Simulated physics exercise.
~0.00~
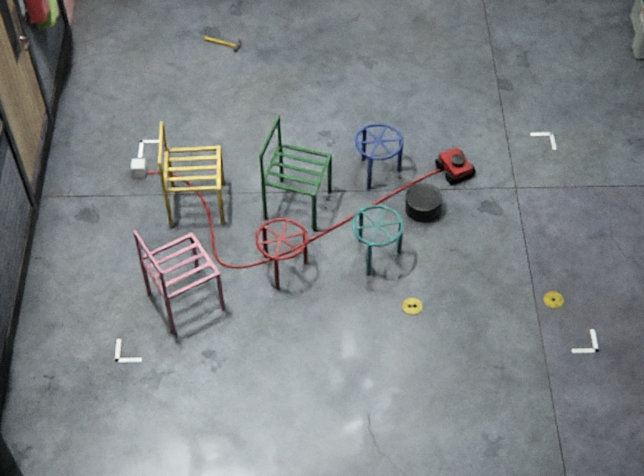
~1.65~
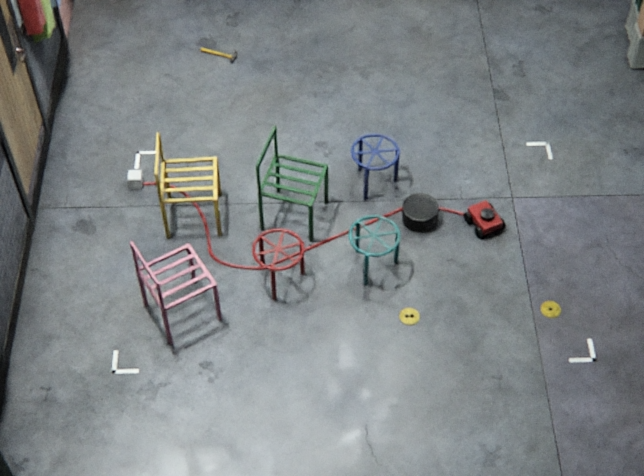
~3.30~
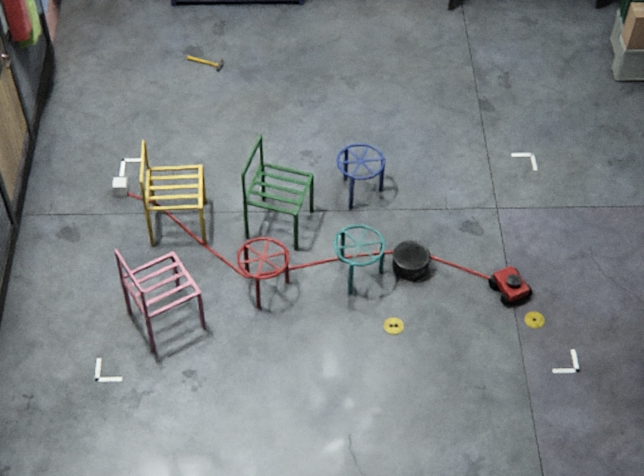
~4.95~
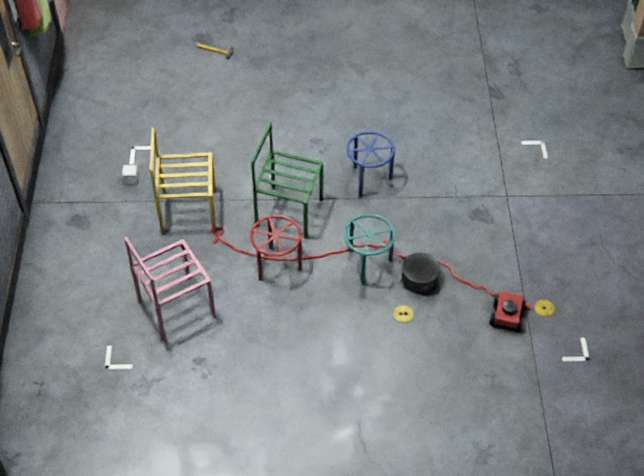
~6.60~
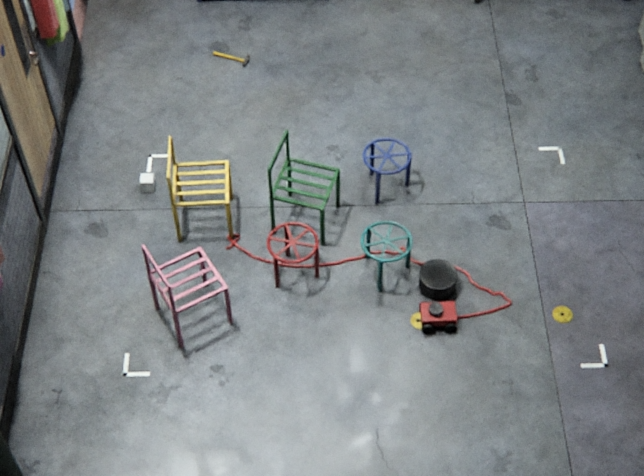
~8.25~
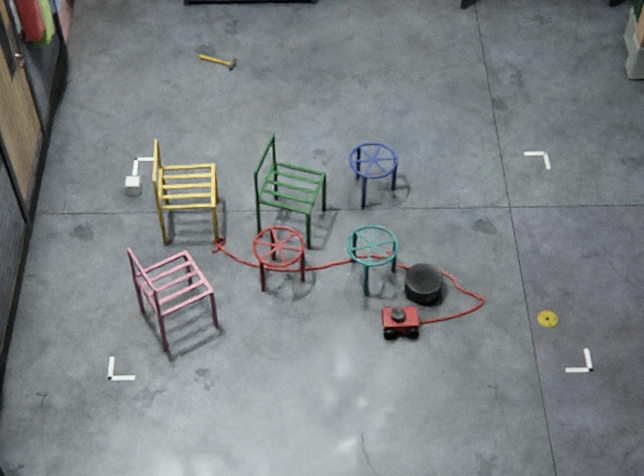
On the workshop floor, a small red cart towed a red lead past chairs and stools, dragging a black bucket toward the viewer and yanking the plug out, then turned left and ended up just below the bucket with the lead looped around it.
